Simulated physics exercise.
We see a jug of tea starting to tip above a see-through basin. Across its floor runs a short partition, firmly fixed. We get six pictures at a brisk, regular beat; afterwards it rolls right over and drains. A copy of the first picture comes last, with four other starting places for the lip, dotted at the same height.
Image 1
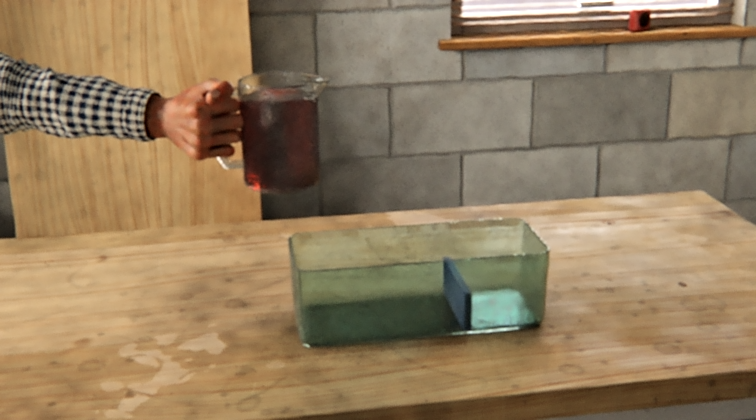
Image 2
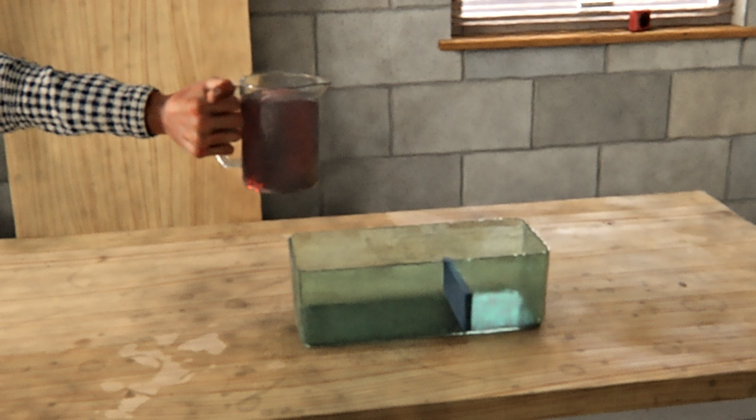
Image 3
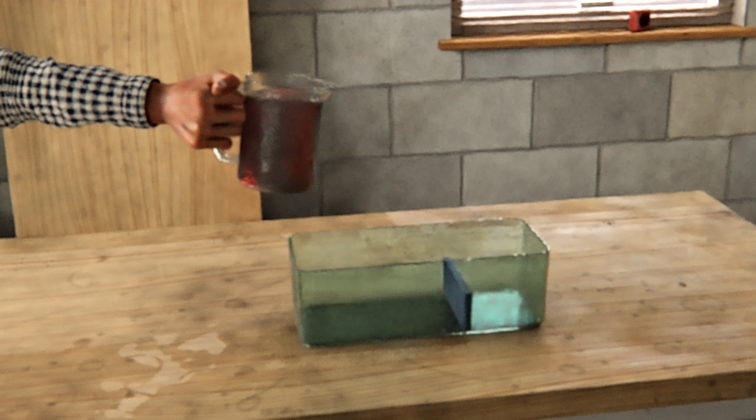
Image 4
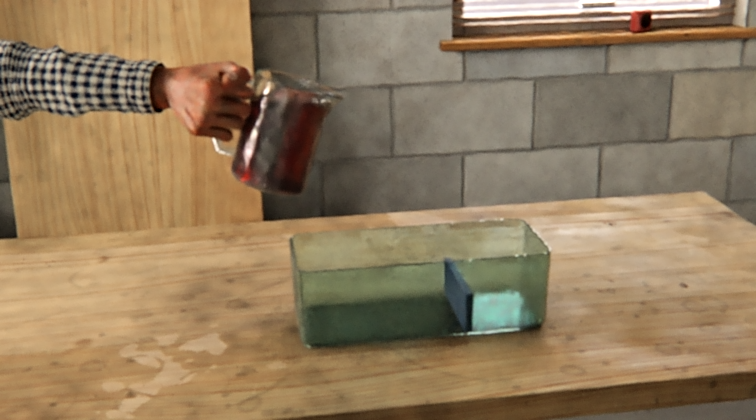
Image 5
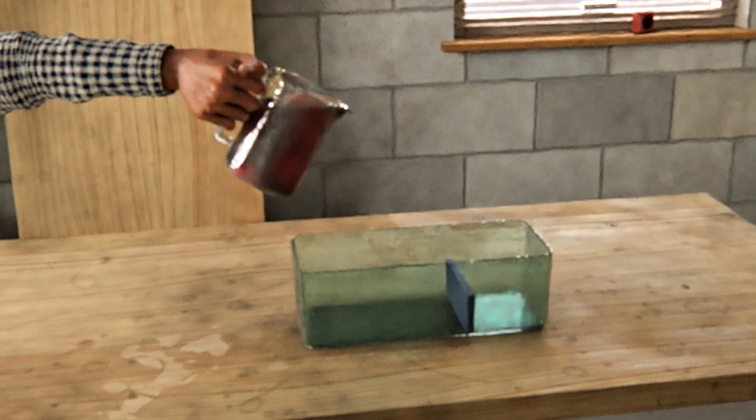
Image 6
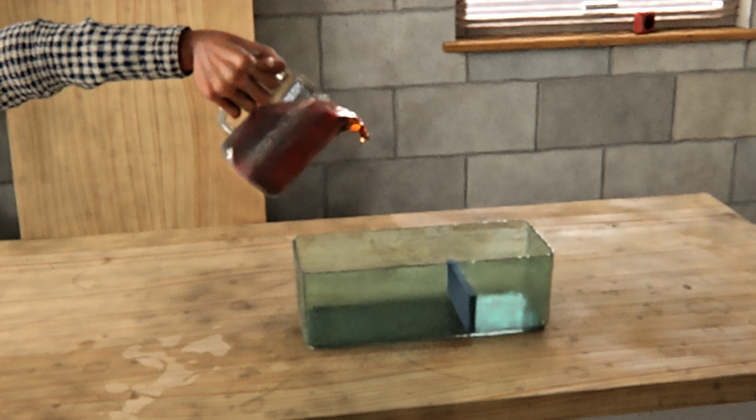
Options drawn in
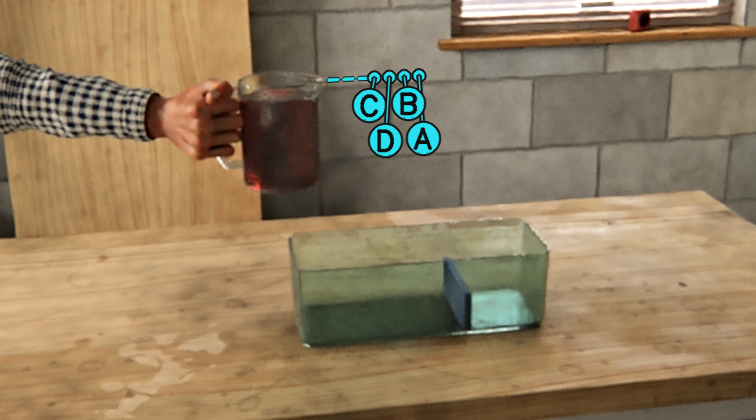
The video shows a hand holding a glass jug of reddish-brown tea above a see-through basin with a short blue partition, then gradually tilting it to the right until tea begins to come over the lip.
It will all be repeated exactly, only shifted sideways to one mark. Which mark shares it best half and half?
Use place B.
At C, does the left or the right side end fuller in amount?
More ends on the left.
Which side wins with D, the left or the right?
More ends on the left.
On the marked copy, A at (418, 75); B at (404, 76); C at (374, 77); D at (389, 77).
If A is chosen, about 31 % ends left of the wall and 66 % right of it; 3 % is lost outside.
If B is chosen, about 53 % ends left of the wall and 43 % right of it; 3 % is lost outside.
If C is chosen, about 86 % ends left of the wall and 4 % right of it; 10 % is lost outside.
If D is chosen, about 72 % ends left of the wall and 19 % right of it; 9 % is lost outside.
